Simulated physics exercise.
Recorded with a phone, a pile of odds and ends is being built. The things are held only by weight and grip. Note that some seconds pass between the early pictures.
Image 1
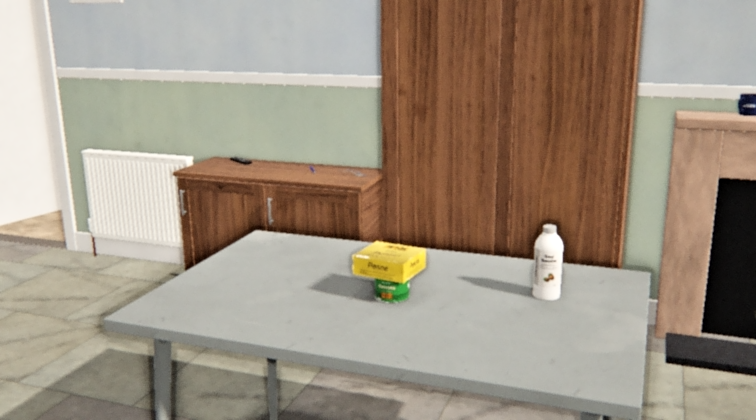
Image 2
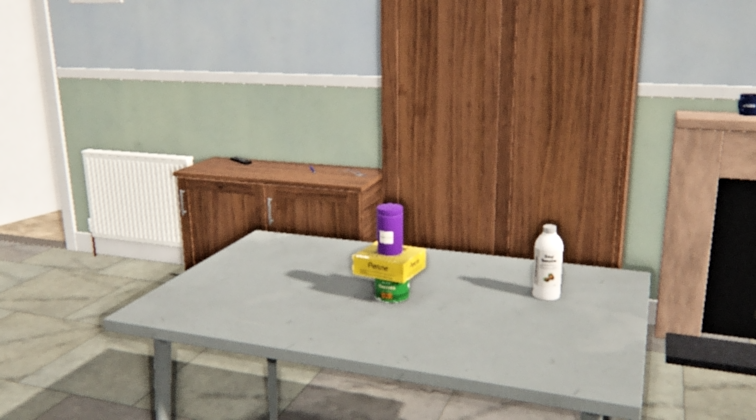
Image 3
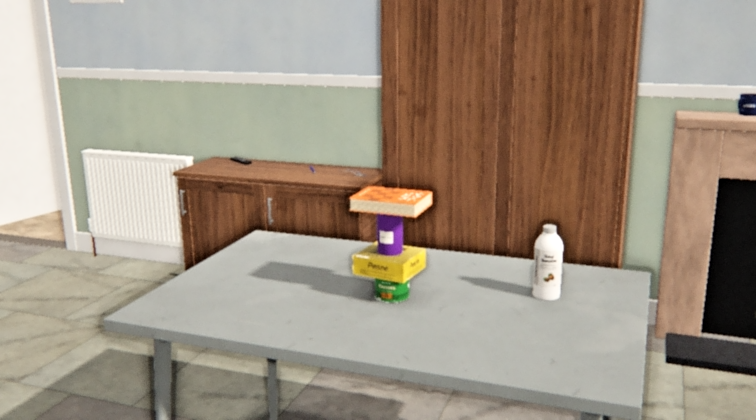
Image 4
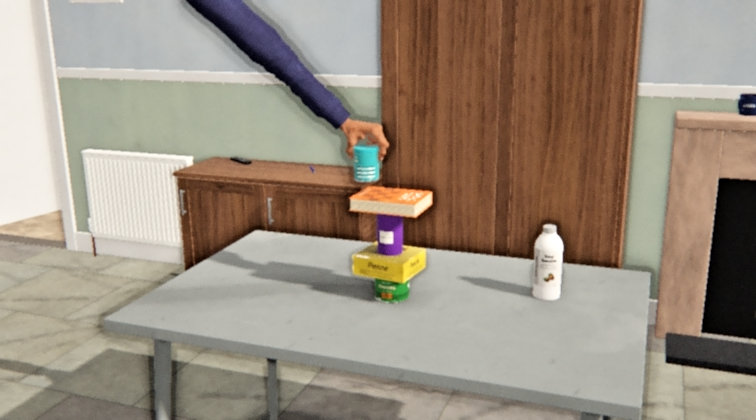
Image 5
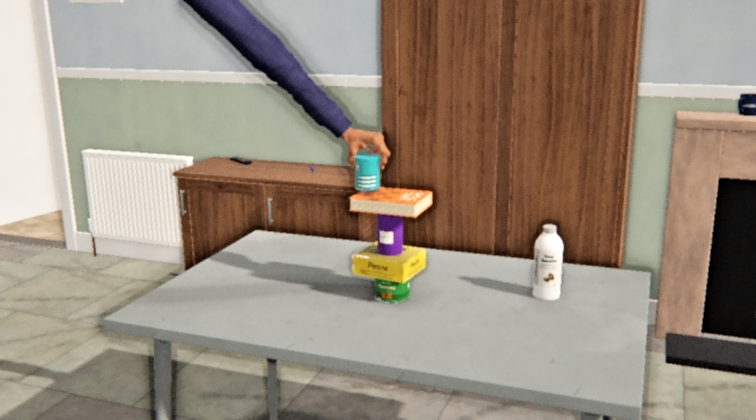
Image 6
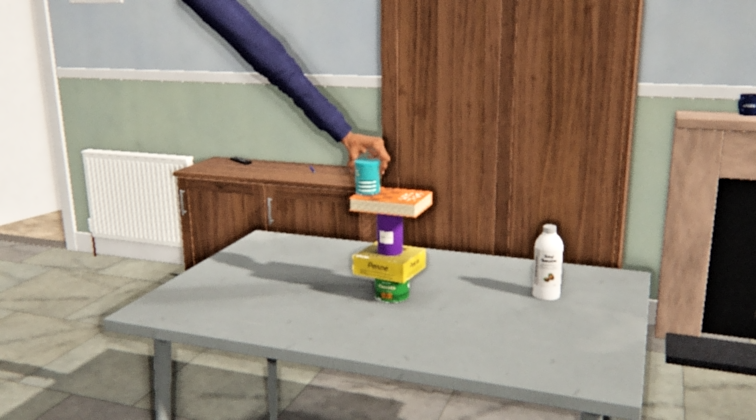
An arm in a dark blue sleeve reaches from the upper left over a grey table in a room with a wooden cabinet and white radiator, seen from slightly above by a still camera. A white bottle stands right of a green tub topped by a yellow packet. A purple jar, then an orange book, appear on the pile, and the hand lowers a turquoise tin onto the book's left side.
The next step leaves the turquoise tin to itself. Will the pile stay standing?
I expect the pile to stay intact.
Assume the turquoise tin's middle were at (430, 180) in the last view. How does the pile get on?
Then it comes apart.
Then, 0.90 s after the last picture, nothing has stirred.
Then, 2.00 s after the last picture, turquoise tin resting near (367, 178).
At rest, all 6 in place. Seen from the same camera at the end, turquoise tin near (367, 178). The pile keeps its balance.
